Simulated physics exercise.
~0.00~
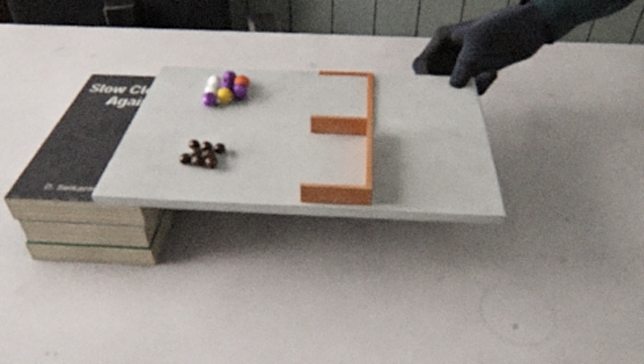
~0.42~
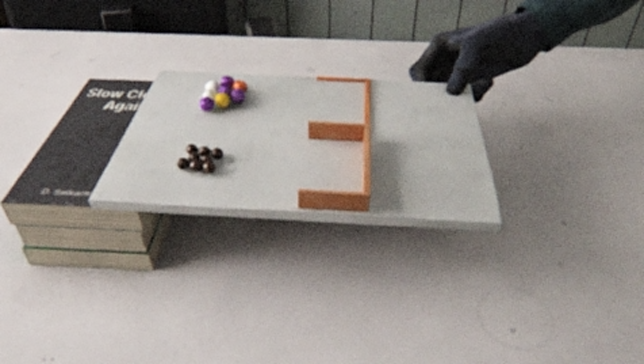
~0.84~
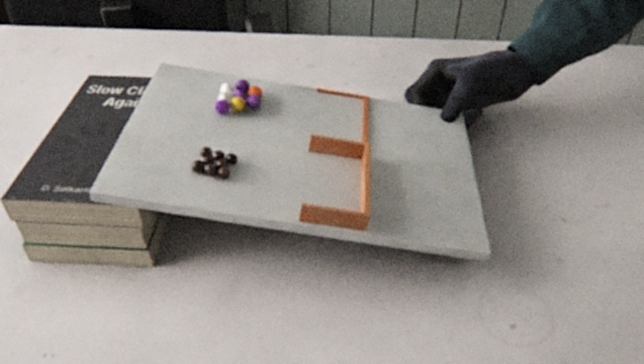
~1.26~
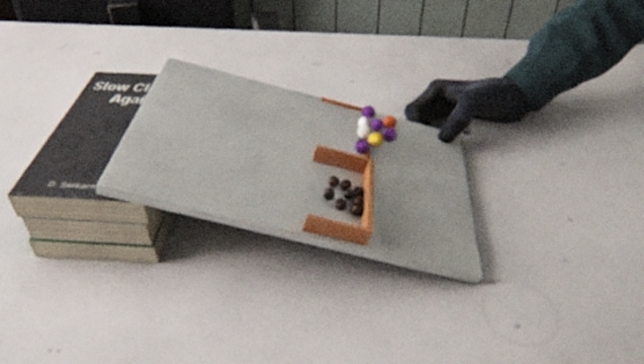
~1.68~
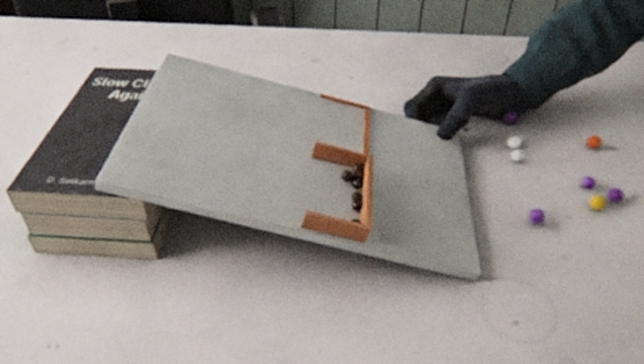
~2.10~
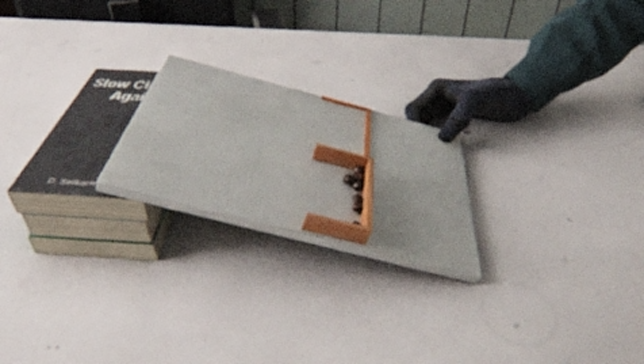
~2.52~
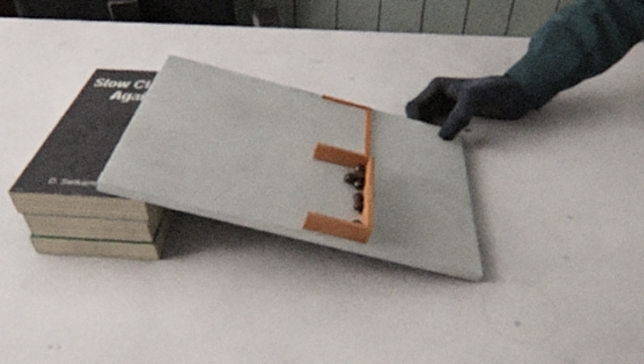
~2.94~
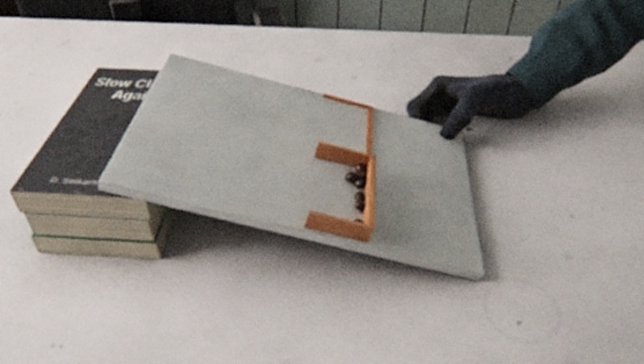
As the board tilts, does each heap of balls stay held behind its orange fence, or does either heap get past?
The near heap of dark balls piles up behind its fence and stays there, but the far heap of colourful balls jumps its fence and scatters off the board.
The footage shows a gloved hand lowering the right end of a board propped on books, sending two heaps of small balls sliding toward orange fences. The dark balls gather behind the near fence, while the colourful ones go over the far fence, scatter across the table and leave view.
